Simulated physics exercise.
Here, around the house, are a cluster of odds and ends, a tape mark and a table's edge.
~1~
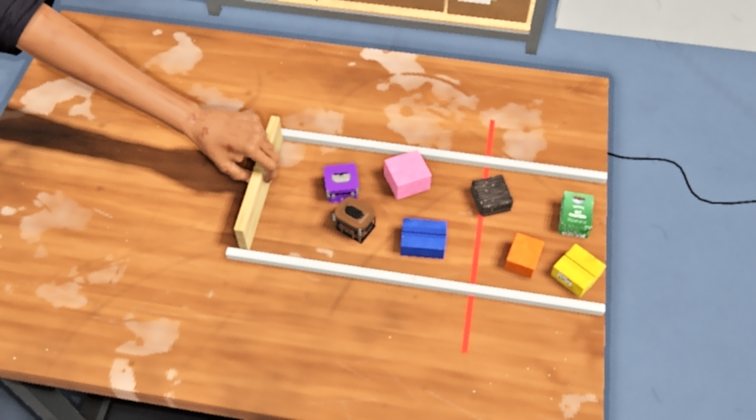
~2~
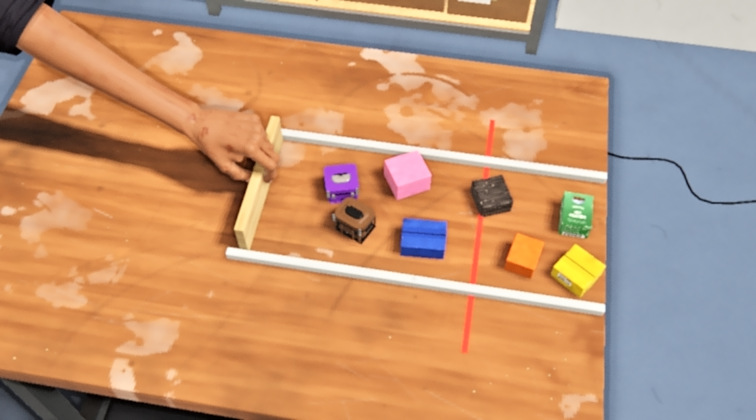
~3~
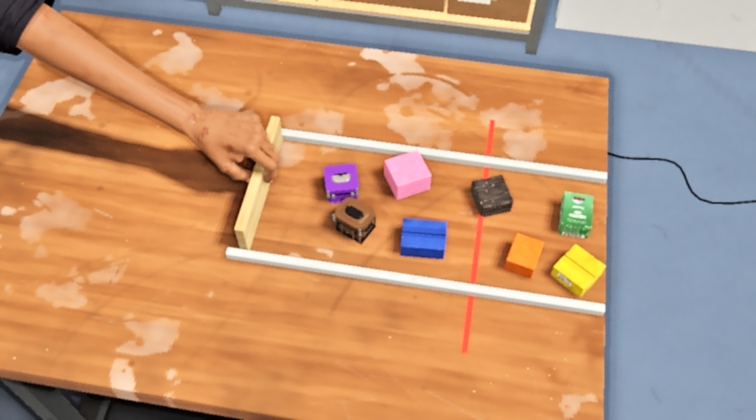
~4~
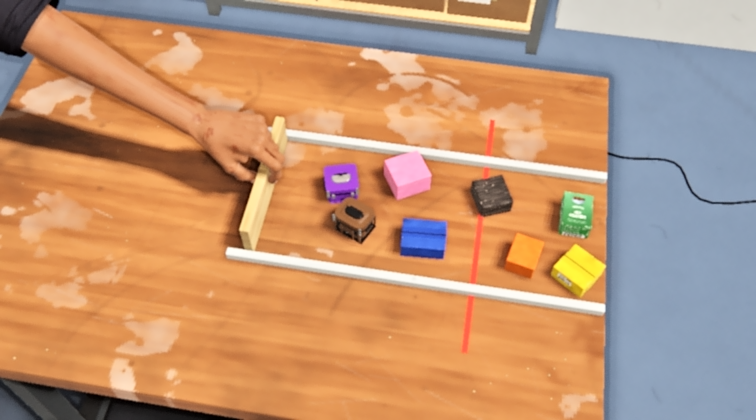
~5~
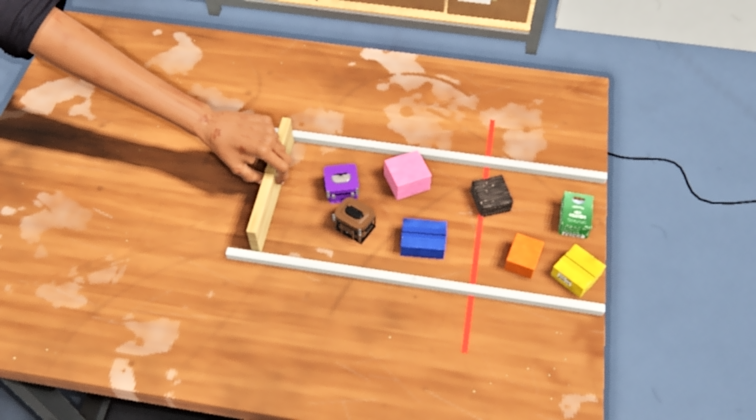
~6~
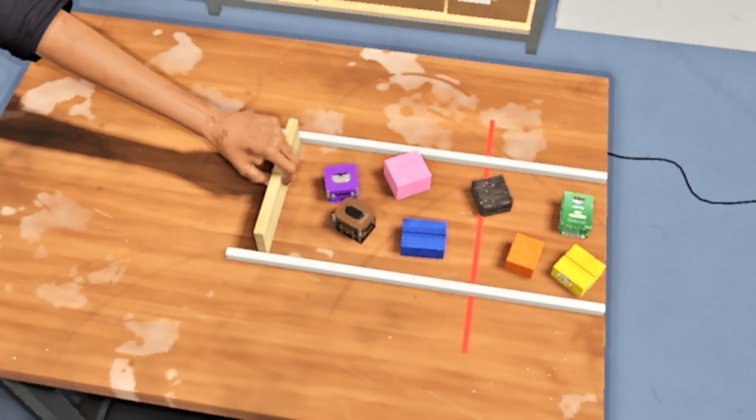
On a worn wooden tabletop, a hand holding a wooden board slides it slightly right toward small colourful boxes, which stay still.
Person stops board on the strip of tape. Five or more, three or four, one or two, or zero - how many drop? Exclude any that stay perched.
The push fails to knock any off.
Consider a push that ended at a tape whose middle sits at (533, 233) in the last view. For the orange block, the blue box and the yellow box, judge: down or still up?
For the orange block: It drops. For the blue box: It stays. For the yellow box: It drops.
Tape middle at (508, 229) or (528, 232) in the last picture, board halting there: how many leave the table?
1 and 3.
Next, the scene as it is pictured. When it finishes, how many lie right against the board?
That would be 3 of them.
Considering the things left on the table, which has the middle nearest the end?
That's the yellow box, it ends up nearest.
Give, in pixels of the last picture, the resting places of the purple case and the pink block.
In the last picture the purple case sits at (498, 211) while the pink block sits at (503, 178).
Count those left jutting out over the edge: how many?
That would be 1.
Soon after, none off yet; yellow box at rest near (578, 271); green box at rest near (576, 215); orange block at rest near (524, 256).
In the end, the number that fall off is zero.
